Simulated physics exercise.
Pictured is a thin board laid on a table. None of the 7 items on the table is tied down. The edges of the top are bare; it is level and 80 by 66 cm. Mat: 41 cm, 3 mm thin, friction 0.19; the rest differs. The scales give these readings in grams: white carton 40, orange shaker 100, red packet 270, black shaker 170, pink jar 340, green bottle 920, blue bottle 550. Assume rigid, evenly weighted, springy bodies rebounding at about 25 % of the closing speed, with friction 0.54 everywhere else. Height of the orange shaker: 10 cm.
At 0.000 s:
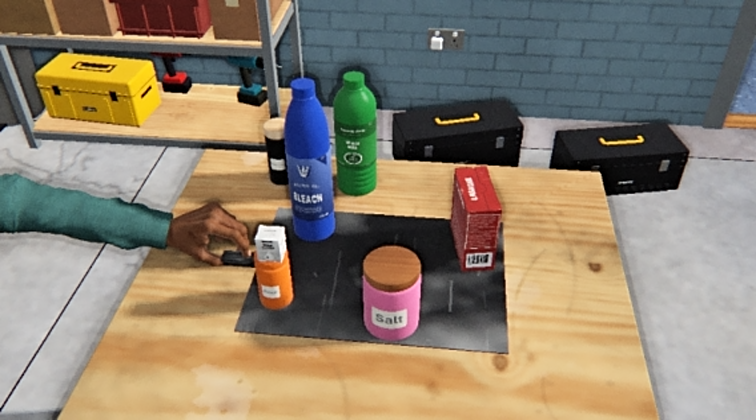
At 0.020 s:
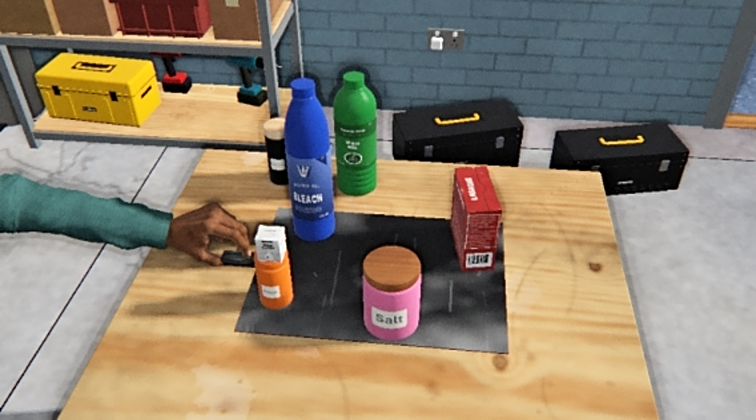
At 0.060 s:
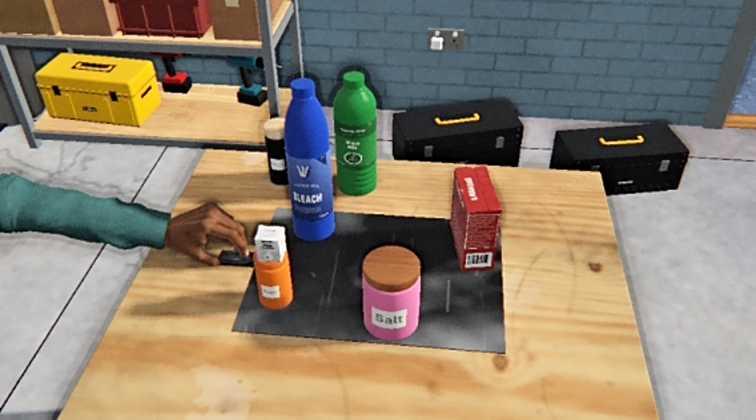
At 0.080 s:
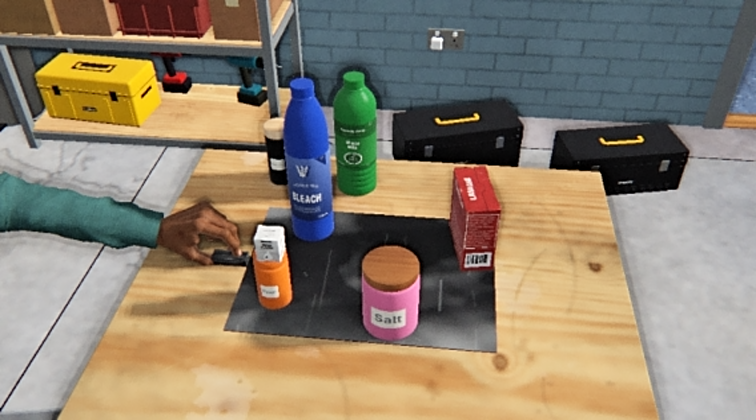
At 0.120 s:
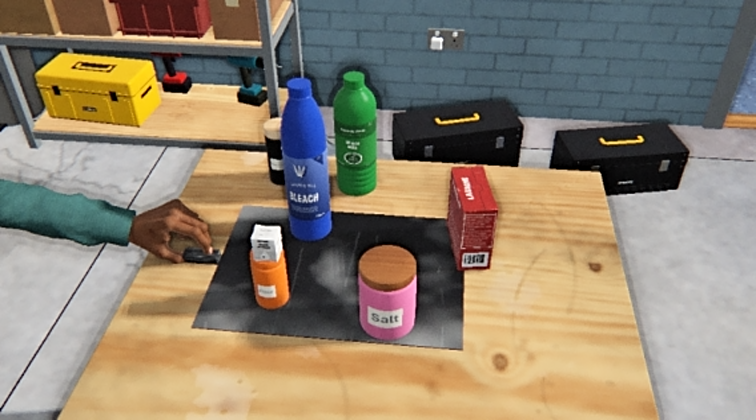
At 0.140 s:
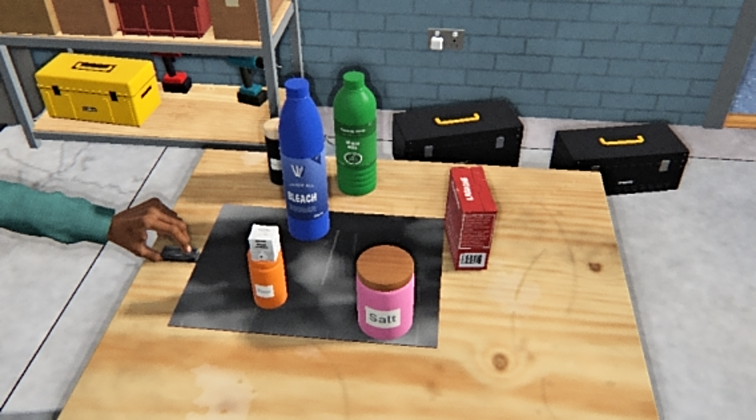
A hand gripped the dark board under several containers and, after a still moment, pulled it left across the wooden table, while the bottles, pink salt jar and red packet stayed almost where they were.
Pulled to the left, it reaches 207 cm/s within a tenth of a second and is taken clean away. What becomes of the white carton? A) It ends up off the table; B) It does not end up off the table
It ends up off the table.
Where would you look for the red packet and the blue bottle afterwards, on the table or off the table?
The red packet stays within bounds; the blue bottle winds up out of bounds.
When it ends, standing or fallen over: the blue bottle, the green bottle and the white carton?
The blue bottle topples; the green bottle stays upright; the white carton topples.
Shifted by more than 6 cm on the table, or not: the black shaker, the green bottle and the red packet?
Note: Black shaker is left in place. Green bottle is left in place. Red packet is left in place.
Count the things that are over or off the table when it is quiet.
The answer: 3.
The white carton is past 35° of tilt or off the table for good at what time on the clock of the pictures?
I'd put it at some 0.6 s.
After 0.34 s, 52 cm of pull; white carton slid 8 cm near (219, 241); blue bottle slid 9 cm; orange shaker slid 8 cm.
After 0.74 s, 90 cm of pull; blue bottle now off the table; white carton on its side near (119, 294); orange shaker on its side.
After 1.04 s, 90 cm of pull; white carton now off the table; orange shaker on its side; pink jar slid 3 cm.
After 1.24 s, 90 cm of pull; orange shaker on its side; pink jar slid 3 cm.
At rest (2.1 s), off the table, white carton and blue bottle; tipped over on the table, orange shaker; the other 4 in place, give or take 6 cm.
